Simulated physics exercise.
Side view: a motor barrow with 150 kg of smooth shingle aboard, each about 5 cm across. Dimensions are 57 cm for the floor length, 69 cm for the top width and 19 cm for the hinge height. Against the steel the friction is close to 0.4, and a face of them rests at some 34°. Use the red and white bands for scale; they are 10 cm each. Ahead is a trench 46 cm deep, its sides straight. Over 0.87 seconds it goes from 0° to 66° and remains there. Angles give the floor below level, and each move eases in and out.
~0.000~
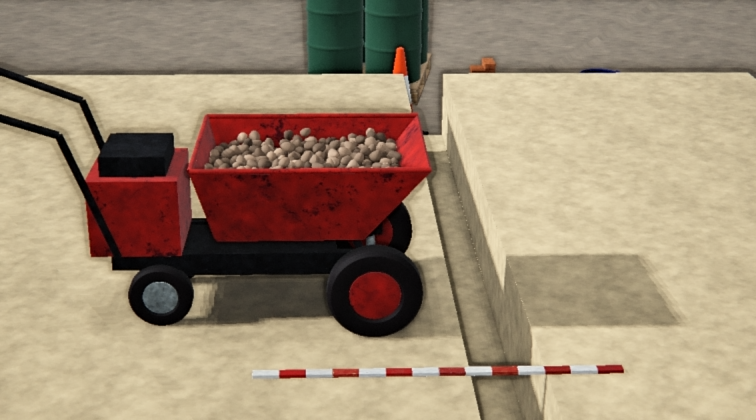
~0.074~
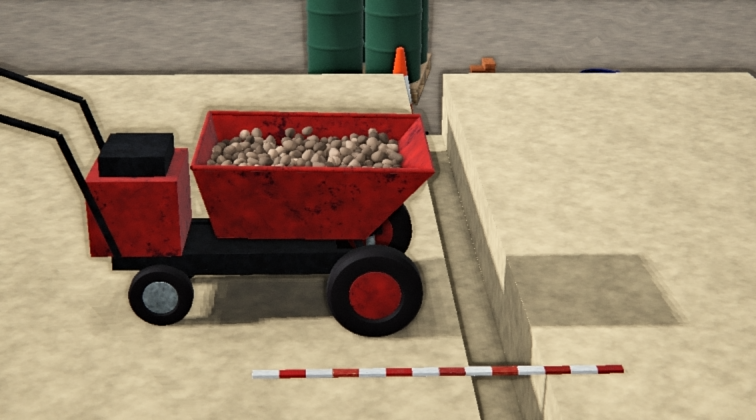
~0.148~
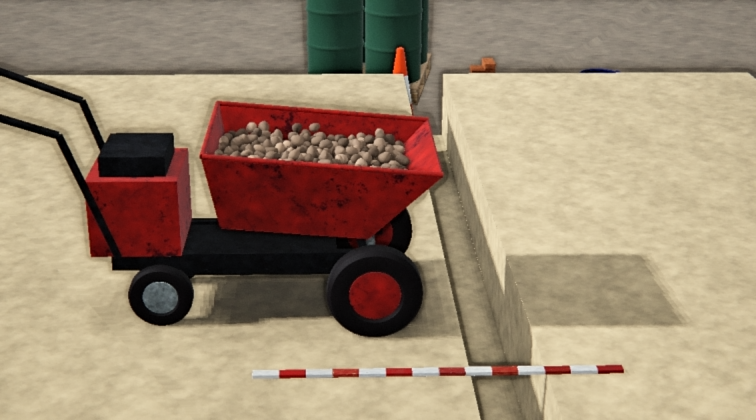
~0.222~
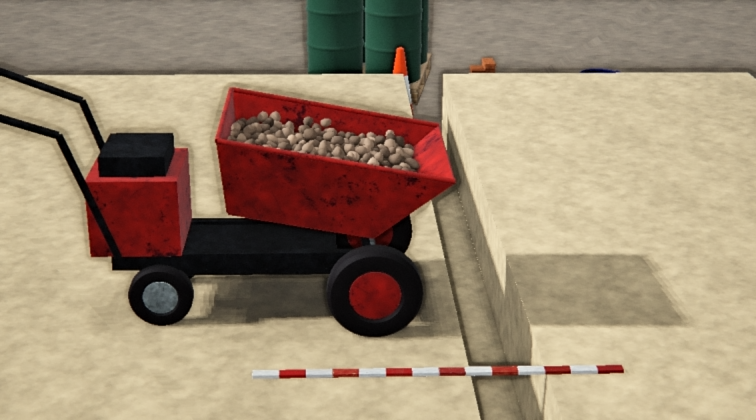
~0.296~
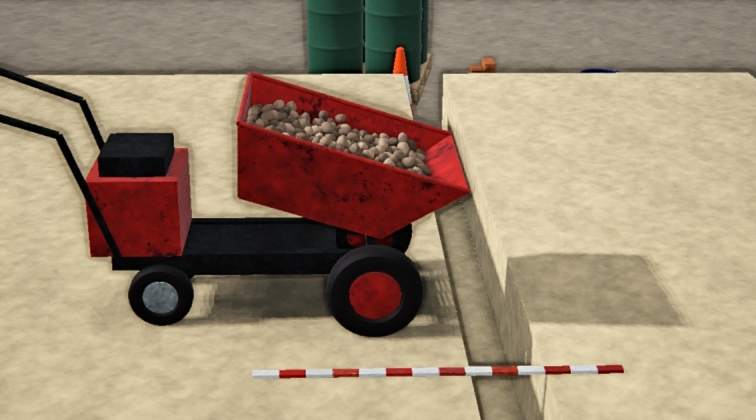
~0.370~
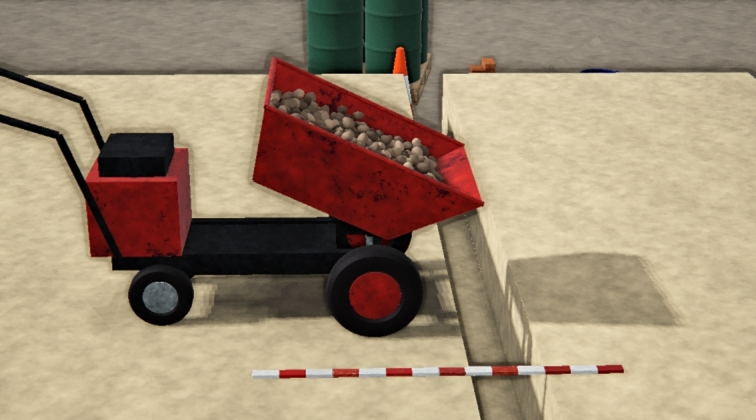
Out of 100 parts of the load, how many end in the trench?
Some 26 out of 100.
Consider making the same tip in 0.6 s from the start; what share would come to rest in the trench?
In that case, around 20%.
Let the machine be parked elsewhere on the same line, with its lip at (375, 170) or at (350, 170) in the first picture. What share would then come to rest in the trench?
First some 70, then 85 per cent.
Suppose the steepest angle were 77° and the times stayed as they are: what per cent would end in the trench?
Around 25 per cent would finish in the trench.
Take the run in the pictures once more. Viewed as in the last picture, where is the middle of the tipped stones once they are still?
Somewhere near pixel (573, 293).
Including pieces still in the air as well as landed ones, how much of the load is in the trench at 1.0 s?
Roughly 0% by that time.
After 0.6 s the floor is at 55°; 100 % in the skip; the foremost stones are at (496, 234).
After 1.0 s the floor is at 66°; 73 % in the skip, 2 % in the trench, 25 % past the trench; the foremost stones are at (593, 296).
After 1.3 s the floor is at 66°; 26 % in the skip, 4 % in the trench, 70 % past the trench; the foremost stones are at (755, 297).
After 3.3 s the floor is at 66°; 0 % in the skip, 26 % in the trench, 74 % past the trench; the foremost stones are past the picture's edge.
